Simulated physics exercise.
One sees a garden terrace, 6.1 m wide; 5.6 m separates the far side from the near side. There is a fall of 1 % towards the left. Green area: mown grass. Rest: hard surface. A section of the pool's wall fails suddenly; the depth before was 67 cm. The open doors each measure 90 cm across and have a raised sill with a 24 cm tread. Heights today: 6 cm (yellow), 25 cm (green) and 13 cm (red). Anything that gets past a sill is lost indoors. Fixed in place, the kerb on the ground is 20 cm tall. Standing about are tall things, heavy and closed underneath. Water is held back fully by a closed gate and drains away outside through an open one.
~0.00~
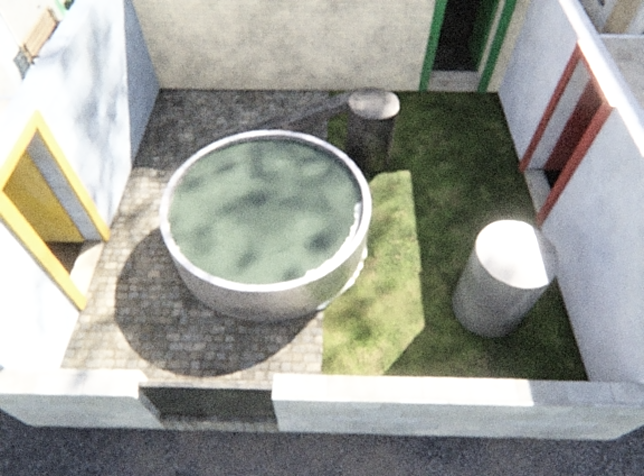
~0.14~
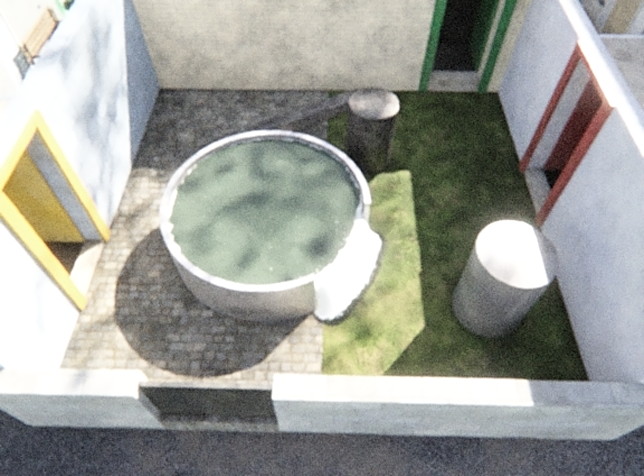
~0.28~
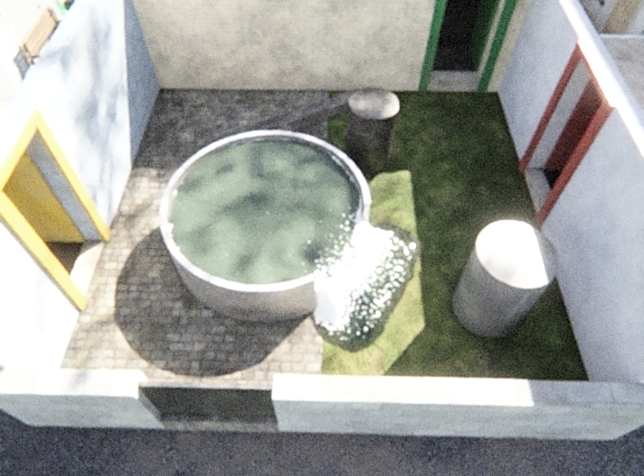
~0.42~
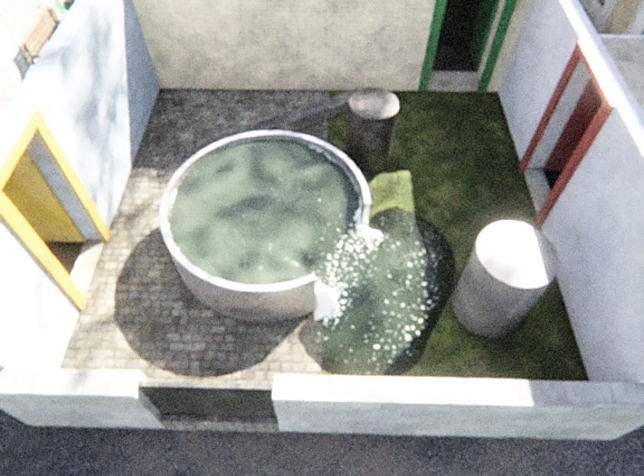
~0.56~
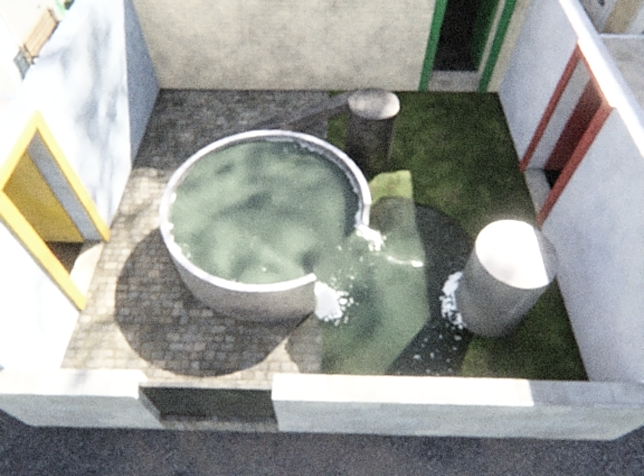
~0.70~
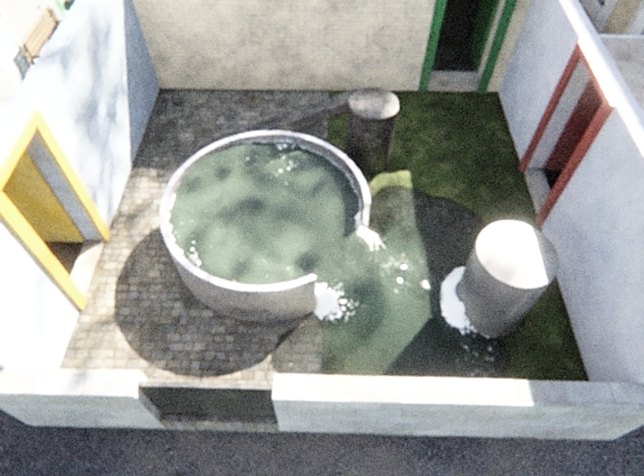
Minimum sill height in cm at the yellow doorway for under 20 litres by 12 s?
Roughly 8 cm.
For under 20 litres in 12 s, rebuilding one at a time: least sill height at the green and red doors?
You'd want about 13.5 centimetres at green and about 12.0 centimetres at red.
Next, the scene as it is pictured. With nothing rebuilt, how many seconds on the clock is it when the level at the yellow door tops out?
I'd say near 11.5 seconds.
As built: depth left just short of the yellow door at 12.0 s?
About 12.0 cm.
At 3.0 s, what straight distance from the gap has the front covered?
Some 4.2 m out.
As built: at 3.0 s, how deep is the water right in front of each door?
Reading in centimetres: Yellow = 0, green = 0, red = 18.
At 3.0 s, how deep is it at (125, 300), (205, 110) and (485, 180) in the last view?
Depth: About 0, 0, 11 cm.
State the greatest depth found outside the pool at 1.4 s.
I'd put it near 42 cm.
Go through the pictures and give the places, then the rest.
In the first frame, the pool at (267, 205) is whole and still, 67 cm deep; the yellow door at (62, 223) is dry.
In the second frame, the front is at (335, 319), 0.3 m from the gap at (350, 266); 0.3 m2 of floor is wet, 67 cm left at the back.
In the third frame, the gap is at (350, 268), the front 0.7 m out at (359, 342); the back of the pool holds 67 cm.
In the fourth frame, the front is at (401, 367), 1.3 m from the gap at (350, 269); 2.7 m2 of floor is wet, 67 cm left at the back.
In the fifth frame, water pours out at (350, 269) and has run 1.7 m, to a hidden place; about 6 cm deep outside, 67 cm at the back.
In the sixth frame, water pours out at (350, 268) and has run 2.2 m, to a hidden place; about 6 cm deep outside, 66 cm at the back; the yellow door at (62, 223), 3.4 m from the gap, is still 3.0 m from the nearest water.
After 1.4 s water covers 25 % of the floor, deepest (42 cm) near (453, 405); it has not reached the yellow door.
After 3.0 s water covers 45 % of the floor, deepest (34 cm) near (575, 375); it has not reached the yellow door.
After 12.0 s water covers 95 % of the floor, deepest (19 cm) near (159, 94); 12 cm at the yellow door, 52 litres in over its 6 cm sill.
At the yellow door as built, the water arrived by 3.9 s and peaked near 13 cm at 11.6 s.
Run again over the same 12 s with other heights there, 35 litres in over 7 cm, 6 litres over 10 cm. The limit of 20 litres is kept from about 8 cm up.
